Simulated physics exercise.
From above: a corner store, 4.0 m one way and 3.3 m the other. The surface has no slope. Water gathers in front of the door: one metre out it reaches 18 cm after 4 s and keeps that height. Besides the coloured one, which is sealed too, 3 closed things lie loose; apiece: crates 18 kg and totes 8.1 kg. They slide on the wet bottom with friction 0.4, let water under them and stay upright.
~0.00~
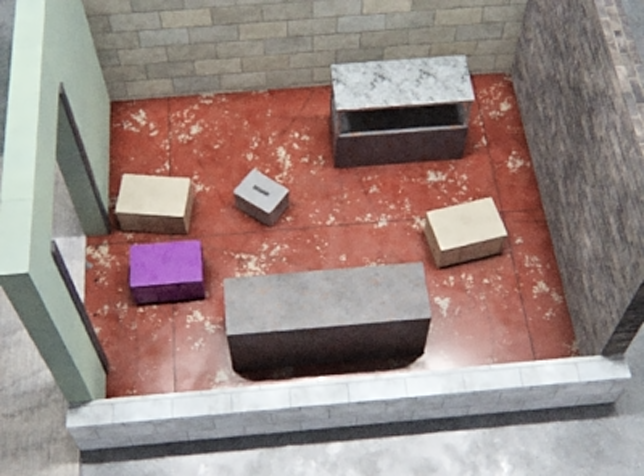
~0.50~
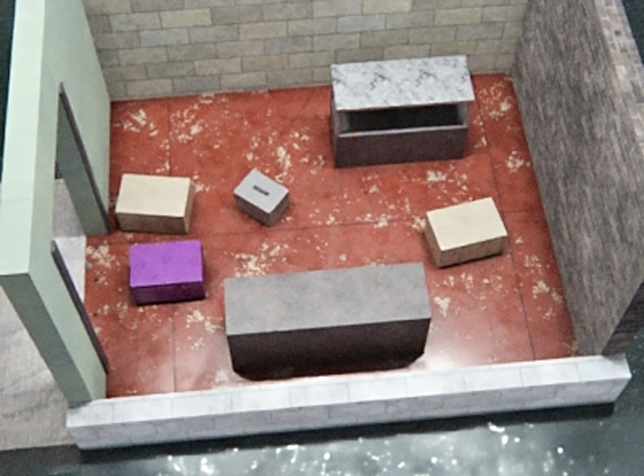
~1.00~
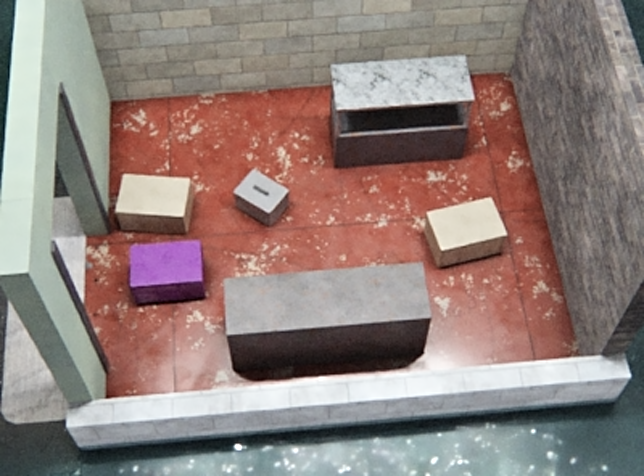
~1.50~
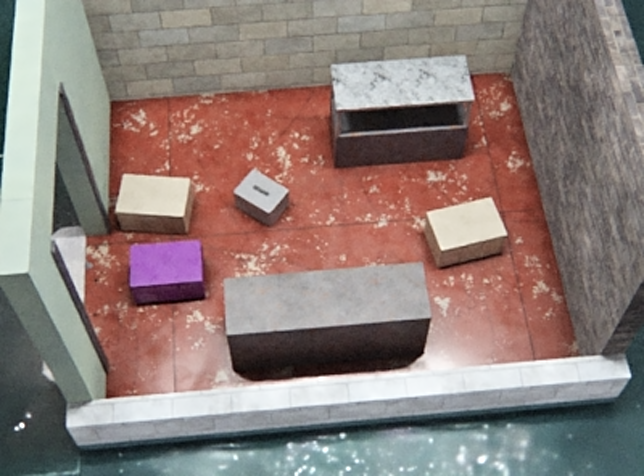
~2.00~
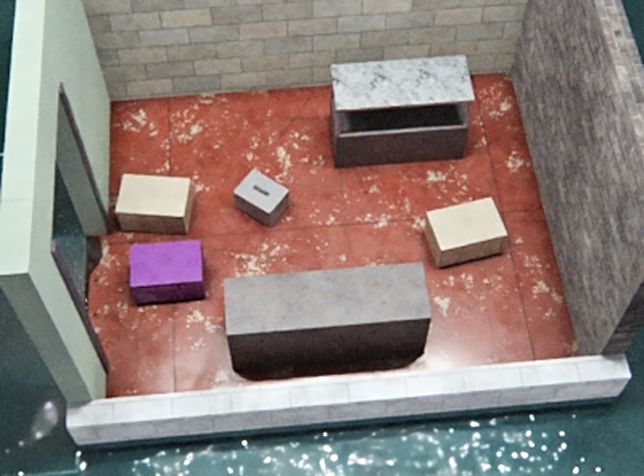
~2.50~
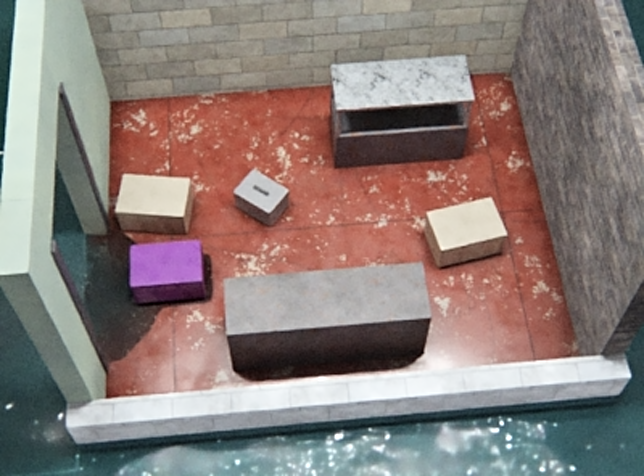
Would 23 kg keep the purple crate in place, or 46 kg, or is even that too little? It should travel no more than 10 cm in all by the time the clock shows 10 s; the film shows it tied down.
Verdict: Only the higher weight holds it.
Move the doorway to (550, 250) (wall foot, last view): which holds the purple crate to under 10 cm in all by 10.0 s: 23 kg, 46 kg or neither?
In that case only the higher weight holds it.
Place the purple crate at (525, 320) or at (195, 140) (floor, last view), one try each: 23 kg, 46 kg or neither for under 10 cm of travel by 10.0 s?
In that order: Only the larger holds; either load holds.
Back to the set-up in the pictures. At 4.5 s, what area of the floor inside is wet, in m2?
Some 3.5 m2.
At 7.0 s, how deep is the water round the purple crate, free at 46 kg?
About 7 cm.
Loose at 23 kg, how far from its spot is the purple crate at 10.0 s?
Roughly 300 cm.
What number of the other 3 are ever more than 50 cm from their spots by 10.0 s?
2 of them.
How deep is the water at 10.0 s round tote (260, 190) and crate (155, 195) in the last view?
Roughly 5 and 6 cm.
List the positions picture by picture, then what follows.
The purple crate at (166, 263), on the bottom; water covers 0.0 m2; 0 of 4 have shifted, in the first frame.
The purple crate at (166, 263) rests on the ground; 0.0 m2 under water; 0 of 4 have shifted, in the second frame.
The purple crate at (166, 263), on the bottom; water covers 0.0 m2; 0 of 4 have shifted, in the third frame.
The purple crate at (166, 263), on the bottom; 0.0 m2 under water; 0 of 4 have shifted, in the fourth frame.
The purple crate at (166, 263) rests on the ground; water covers 0.0 m2; 0 of 4 have shifted, in the fifth frame.
The purple crate at (166, 263), on the bottom; water covers 0.3 m2; 0 of 4 have shifted, in the sixth frame.
After 3.5 s the purple crate would be 1 cm from its start with 23 kg and 0 cm from its start with 46 kg; 4 cm of water round it then.
After 4.5 s the purple crate would be 26 cm from its start with 23 kg and 0 cm from its start with 46 kg; 7 cm of water round it then.
After 7.0 s the purple crate would be 137 cm from its start with 23 kg and 0 cm from its start with 46 kg; 7 cm of water round it then.
After 10.0 s the purple crate would be 304 cm from its start with 23 kg and 0 cm from its start with 46 kg; 7 cm of water round it then.
